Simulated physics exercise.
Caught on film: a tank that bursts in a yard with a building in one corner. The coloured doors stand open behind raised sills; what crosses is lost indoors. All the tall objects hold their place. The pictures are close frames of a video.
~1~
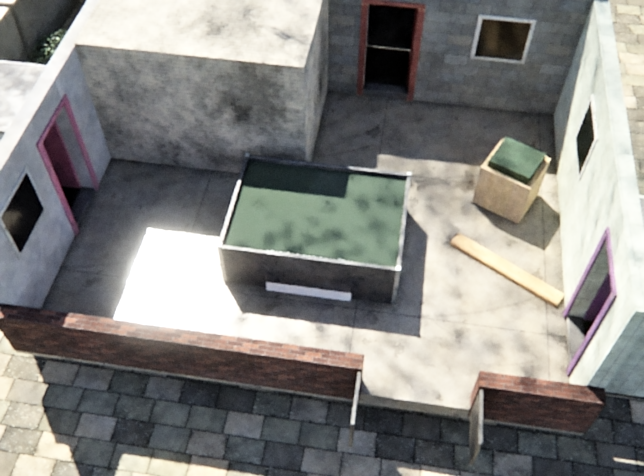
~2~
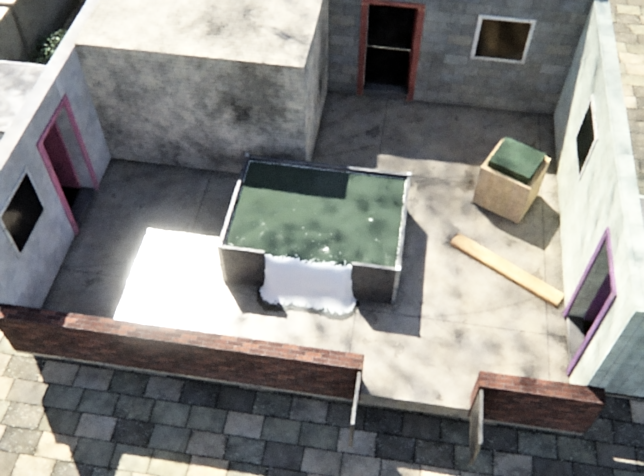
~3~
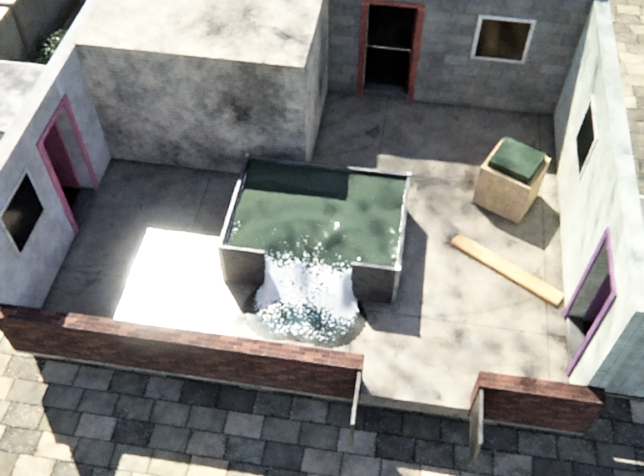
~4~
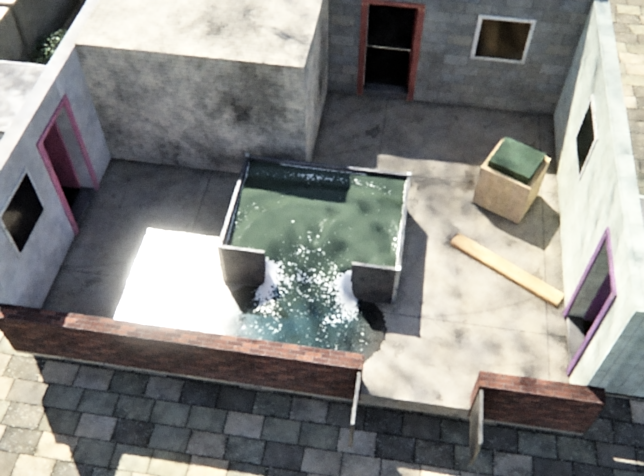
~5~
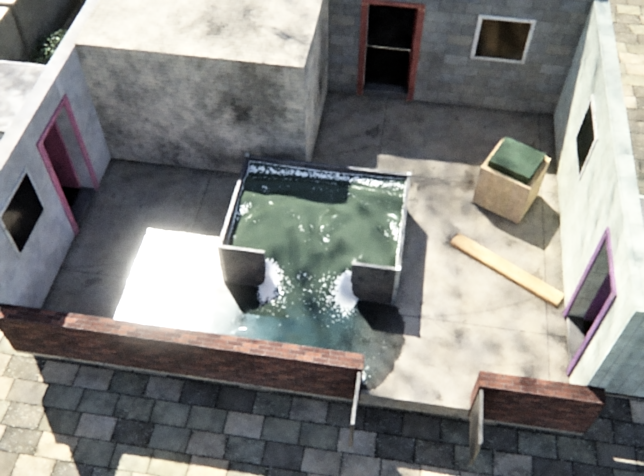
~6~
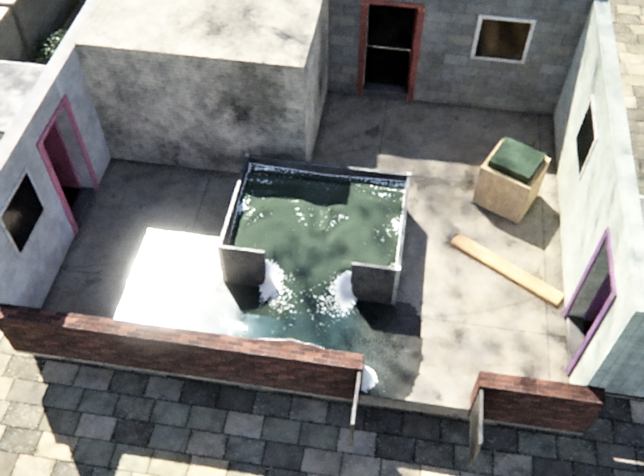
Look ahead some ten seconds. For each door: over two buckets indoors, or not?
One by one: The pink door takes more than that; the red door stays under that; the purple door takes more than that.
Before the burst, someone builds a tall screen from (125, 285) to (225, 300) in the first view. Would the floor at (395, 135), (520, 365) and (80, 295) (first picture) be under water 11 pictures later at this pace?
In that order: Not flooded, under water, covered.
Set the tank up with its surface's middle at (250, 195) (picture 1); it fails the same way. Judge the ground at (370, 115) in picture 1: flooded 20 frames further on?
At that place: Not flooded.
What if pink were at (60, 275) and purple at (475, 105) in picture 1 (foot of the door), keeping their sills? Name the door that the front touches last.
I say the red door.
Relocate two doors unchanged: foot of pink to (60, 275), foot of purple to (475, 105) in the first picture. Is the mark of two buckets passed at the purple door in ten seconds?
In short: Purple door takes less.
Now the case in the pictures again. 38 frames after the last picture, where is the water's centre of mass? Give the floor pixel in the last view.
Roughly at (289, 262).
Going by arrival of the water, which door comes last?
Last comes the red-painted one.
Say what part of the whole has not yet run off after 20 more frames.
Close to 90 %.
A moment on, water covers 20 % of the floor; the pink door not reached, the red door not reached, the purple door not reached.
Next, water covers 45 % of the floor; the pink door not reached, the red door not reached, the purple door under two buckets in.
Then, water covers 55 % of the floor; the pink door under two buckets in, the red door not reached, the purple door over two buckets in.
Later, water covers 80 % of the floor; the pink door over two buckets in, the red door not reached, the purple door far over two buckets in.
In the end, water covers 95 % of the floor; the pink door far over two buckets in, the red door wet at the sill, nothing in, the purple door far over two buckets in.
